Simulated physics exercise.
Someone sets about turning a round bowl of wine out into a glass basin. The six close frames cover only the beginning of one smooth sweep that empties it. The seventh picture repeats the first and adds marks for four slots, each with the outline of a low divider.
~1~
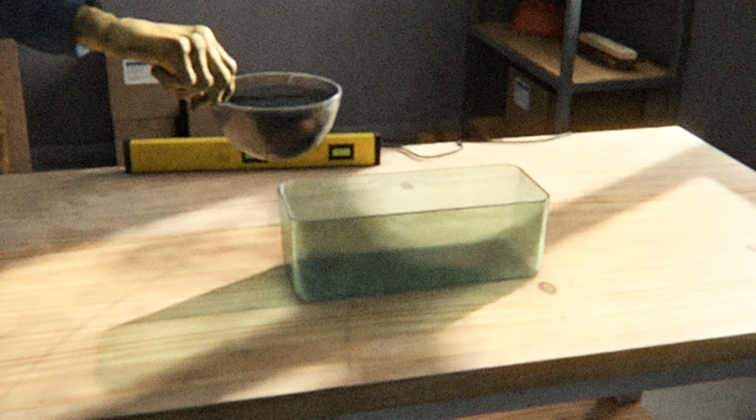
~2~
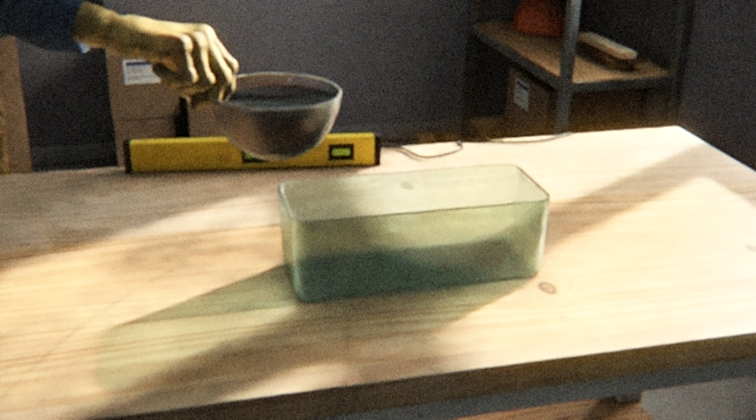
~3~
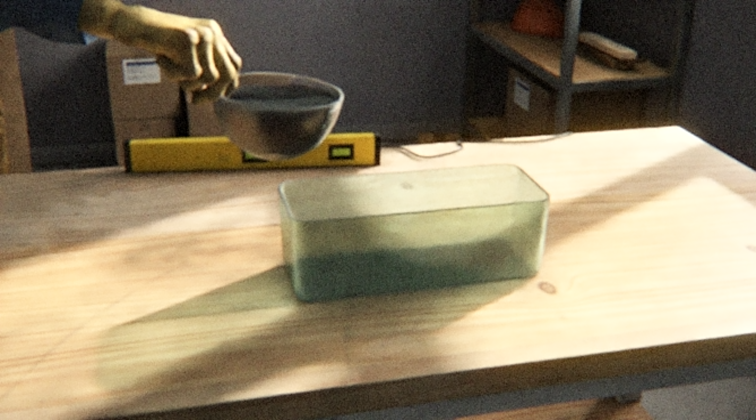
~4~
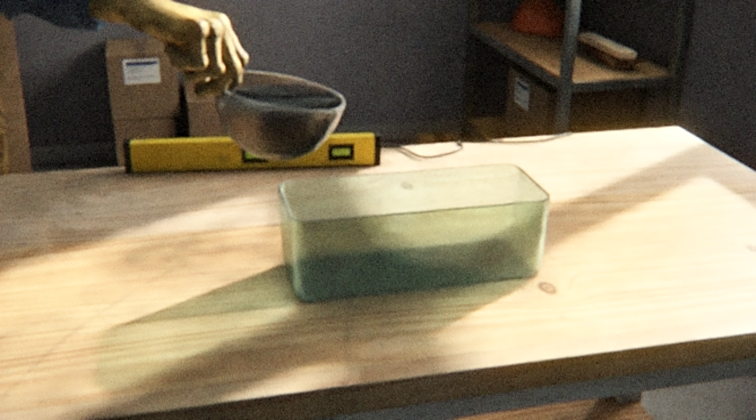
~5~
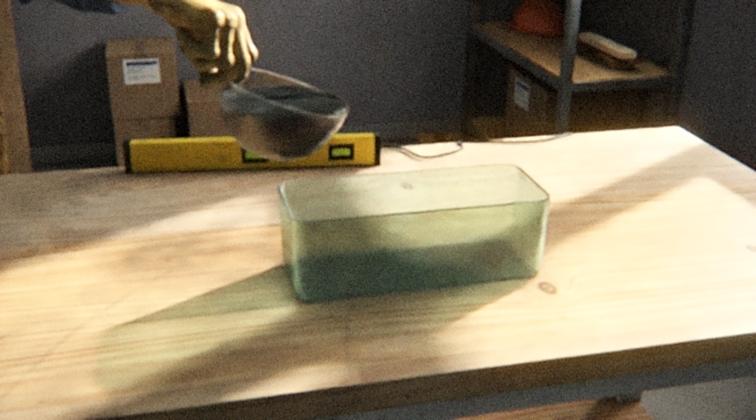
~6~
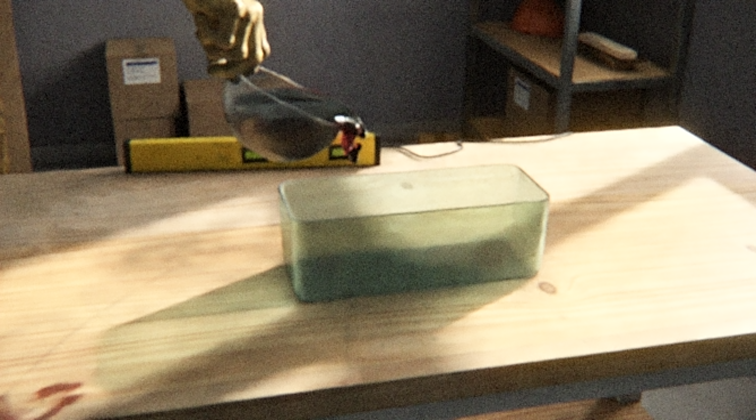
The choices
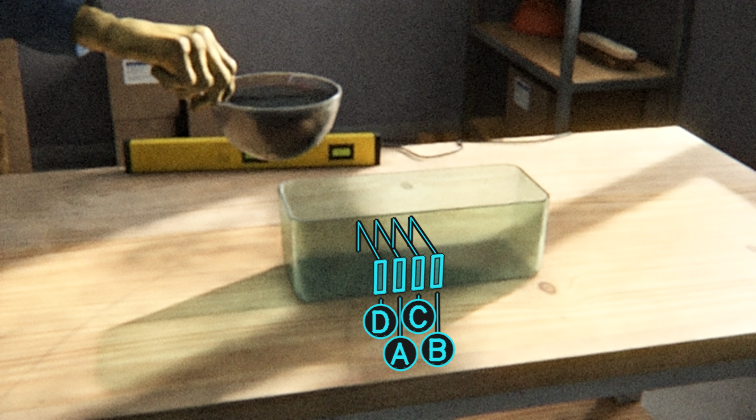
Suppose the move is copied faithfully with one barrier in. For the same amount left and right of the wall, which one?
Choose A.
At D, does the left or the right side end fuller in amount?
More ends on the right.
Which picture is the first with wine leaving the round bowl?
Picture 5.
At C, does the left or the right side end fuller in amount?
The left side.
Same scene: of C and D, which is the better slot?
Slot D.
In cyan, A at (400, 297); B at (437, 293); C at (418, 295); D at (381, 299).
With A, about 50 % ends left of the wall and 50 % right of it.
With B, about 94 % ends left of the wall and 6 % right of it.
With C, about 83 % ends left of the wall and 17 % right of it.
With D, about 29 % ends left of the wall and 71 % right of it.
